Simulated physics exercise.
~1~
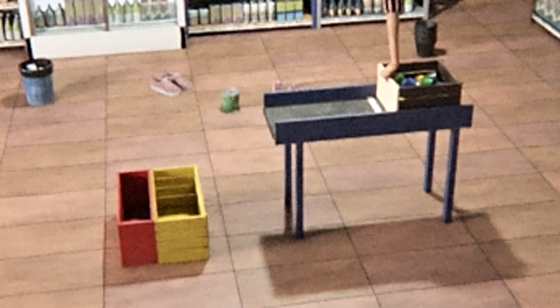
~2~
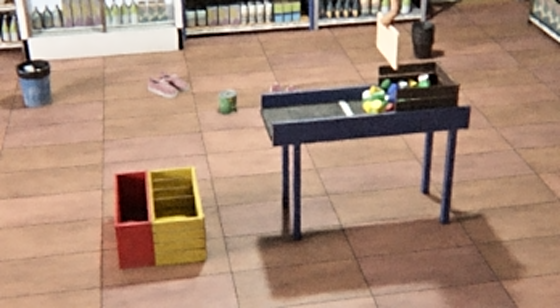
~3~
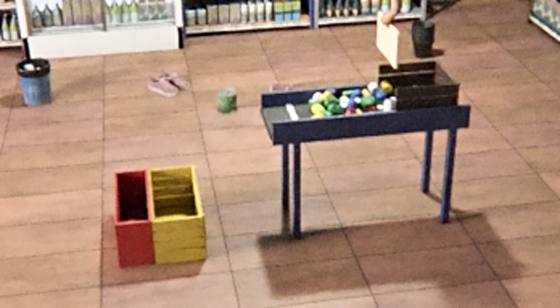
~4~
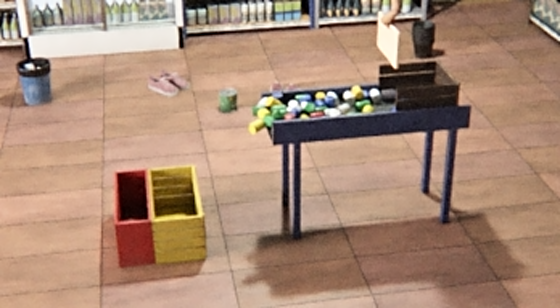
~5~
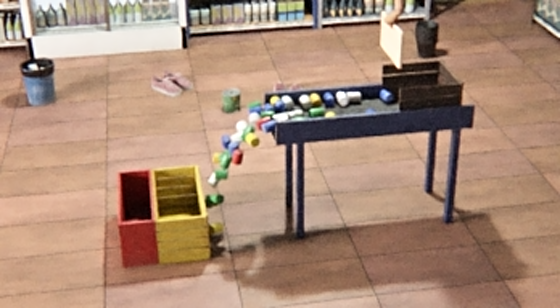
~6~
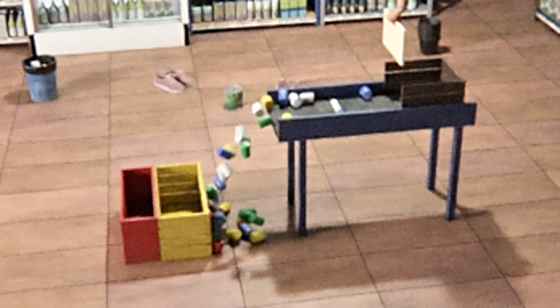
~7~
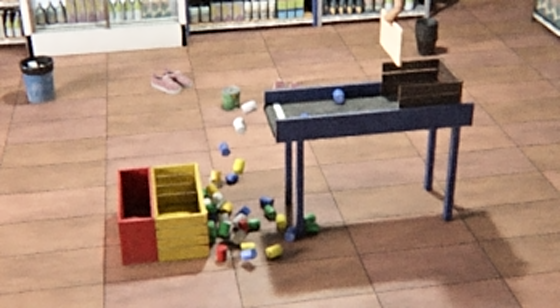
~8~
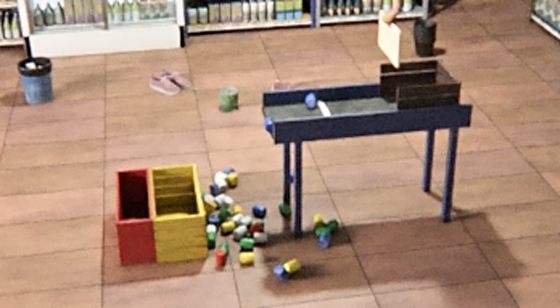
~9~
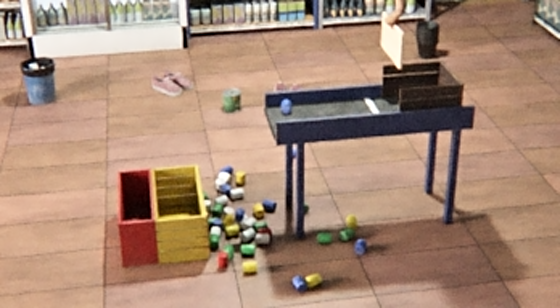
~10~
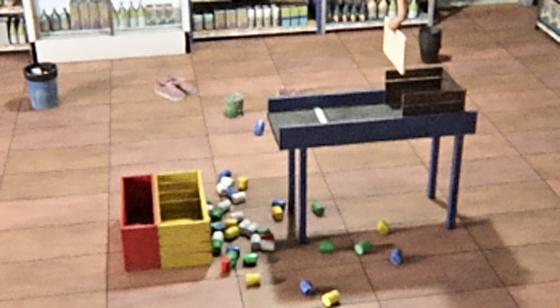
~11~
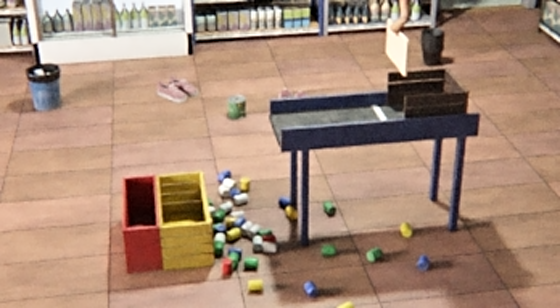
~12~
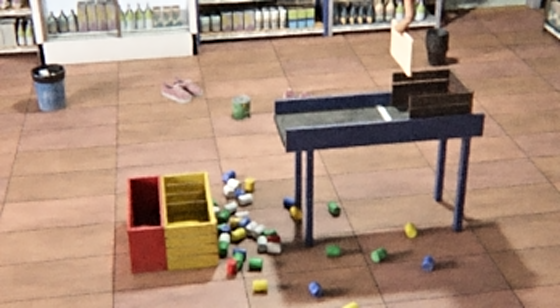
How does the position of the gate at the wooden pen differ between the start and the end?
At the start the gate is down at the wooden pen, closing it off from the belt. At the end it is held up above the pen, still upright, with the way onto the belt open.
A hand lifts a gate, and jars ride left, landing on the floor beside the yellow tote.
